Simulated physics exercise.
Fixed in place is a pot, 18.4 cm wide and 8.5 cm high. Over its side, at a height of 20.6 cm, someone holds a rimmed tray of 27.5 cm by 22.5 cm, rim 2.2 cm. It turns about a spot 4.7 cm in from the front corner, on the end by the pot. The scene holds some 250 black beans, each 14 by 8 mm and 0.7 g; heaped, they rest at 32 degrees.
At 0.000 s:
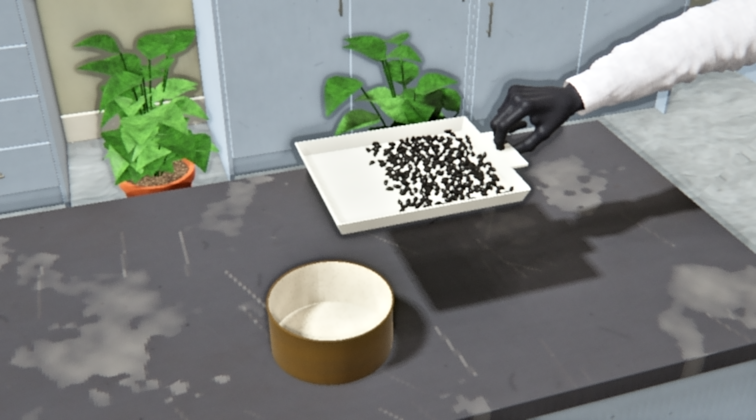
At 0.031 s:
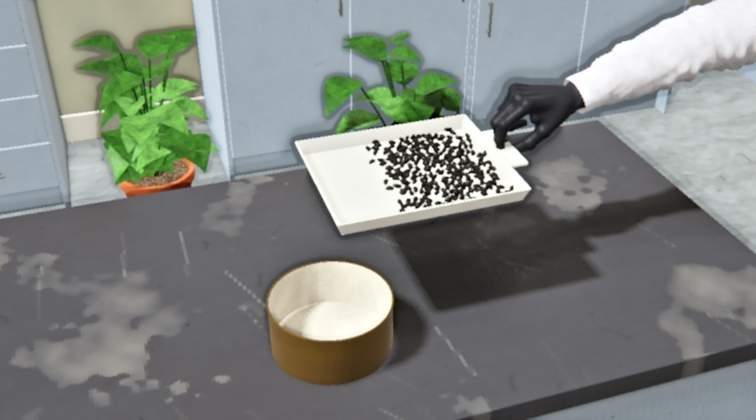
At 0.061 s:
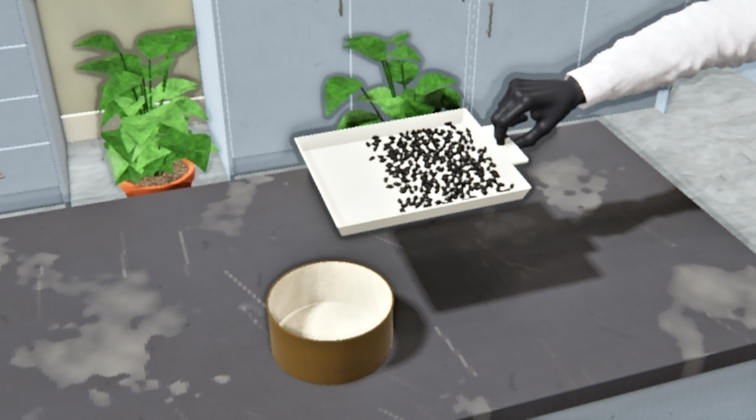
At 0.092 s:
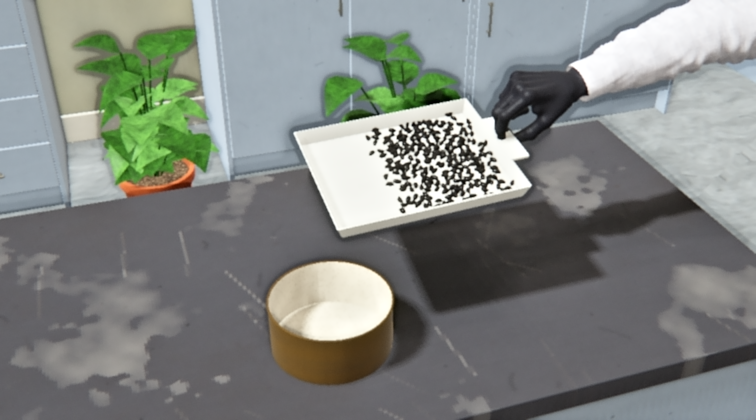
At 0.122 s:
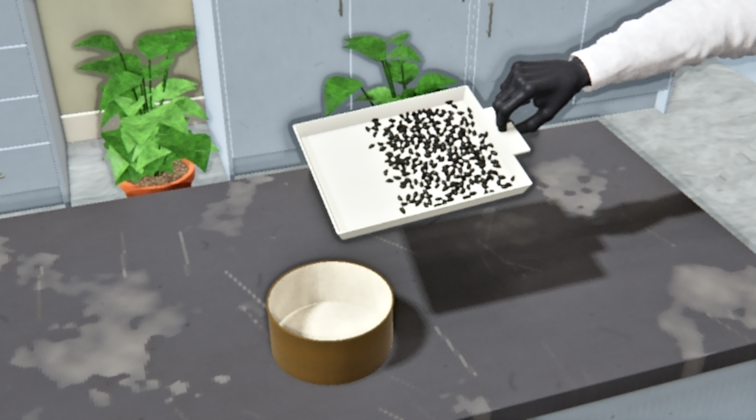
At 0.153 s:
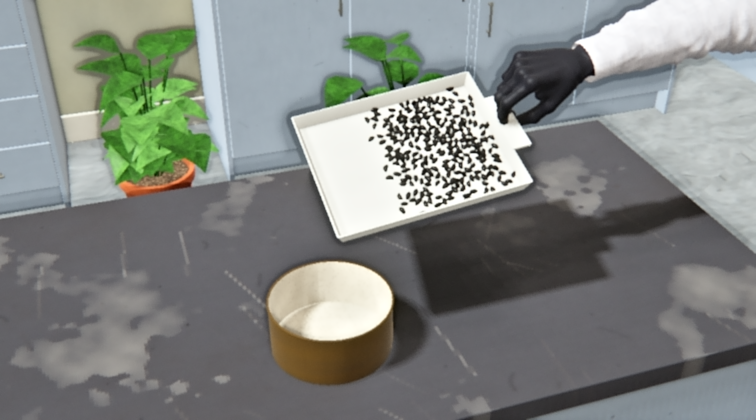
We see a black-gloved hand holding a white rimmed tray of small black beans above a dark, stained counter near a round, brown-sided pot; the tray steadily tilts, its far side rising, while the beans stay clustered toward the right.
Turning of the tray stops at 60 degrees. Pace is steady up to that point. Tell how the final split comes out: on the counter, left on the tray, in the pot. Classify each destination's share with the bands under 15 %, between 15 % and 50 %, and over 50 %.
Counter: Between 15 % and 50 %; tray: Between 15 % and 50 %; pot: Between 15 % and 50 %.
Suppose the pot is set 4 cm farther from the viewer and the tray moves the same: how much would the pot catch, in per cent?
Then about 5 per cent.
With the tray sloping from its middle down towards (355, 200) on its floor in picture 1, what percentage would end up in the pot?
Around 30 percent of them.
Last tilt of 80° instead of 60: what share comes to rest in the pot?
You'd end up with some 35 % in the pot.
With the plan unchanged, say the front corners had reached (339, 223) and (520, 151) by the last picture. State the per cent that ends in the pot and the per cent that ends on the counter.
You'd end with pot at 25 and counter at 40.
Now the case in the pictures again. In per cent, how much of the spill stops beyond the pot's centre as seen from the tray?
Share past the middle: Roughly 30 percent.
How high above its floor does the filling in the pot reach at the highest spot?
My guess is around 1.5 centimetres.
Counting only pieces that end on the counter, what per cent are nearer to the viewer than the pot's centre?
Share: Some 100 %.
After 0.27 s, tilt 43 degrees; the tray holds 100 %, the pot 0 %.
After 0.35 s, tilt 57 degrees; the tray holds 100 %, the pot 0 %.
After 0.56 s, tilt 60 degrees; the tray holds 65 %, the pot 0 %.
By 2.0 s all is still; counter 35 %, tray 35 %, pot 30 %.
